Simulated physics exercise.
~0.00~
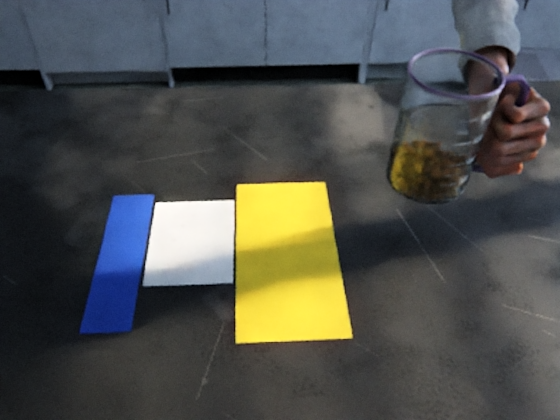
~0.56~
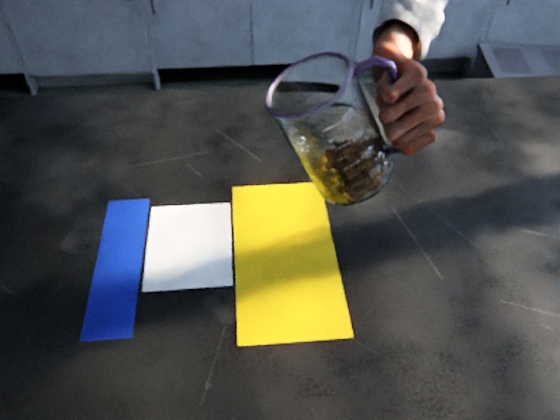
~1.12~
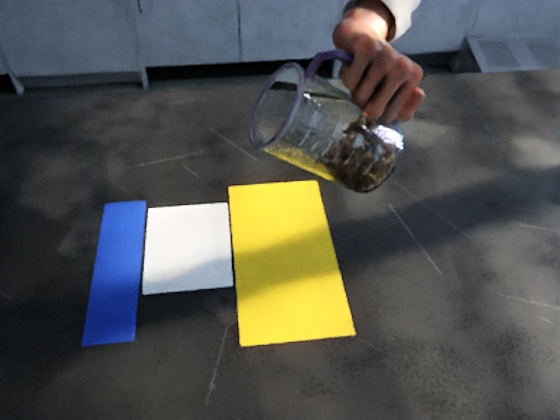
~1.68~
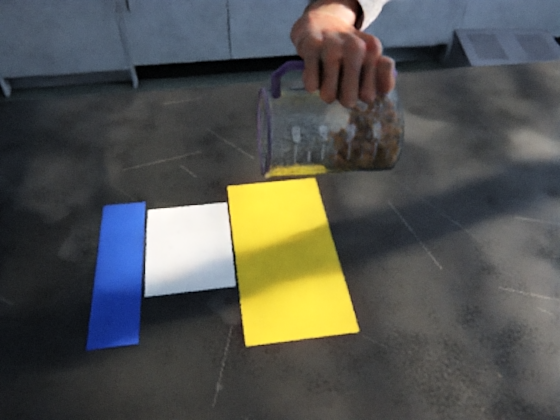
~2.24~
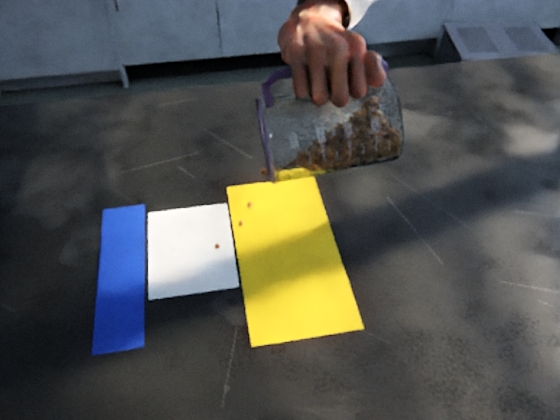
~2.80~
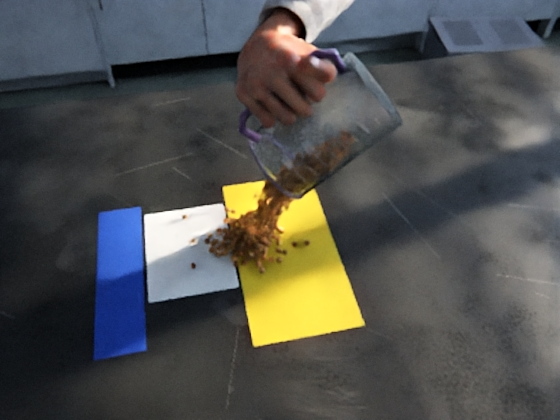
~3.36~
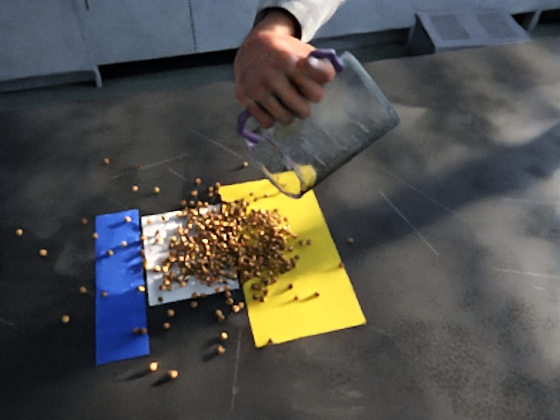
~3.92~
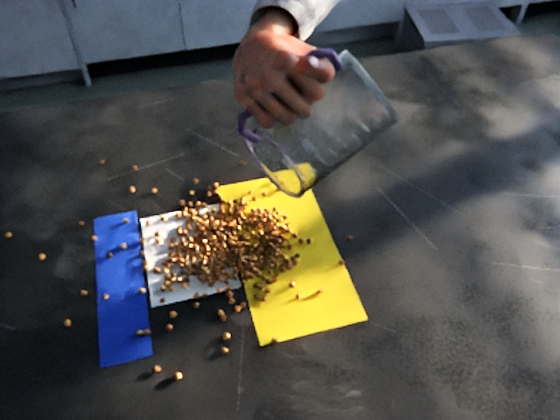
In the video, a hand moves a clear jug of small brown pieces left over blue, white and yellow mats on a dark table, tipping it until the pieces pour out. They scatter, mostly across the white and yellow mats, as the emptied jug stays tilted above.
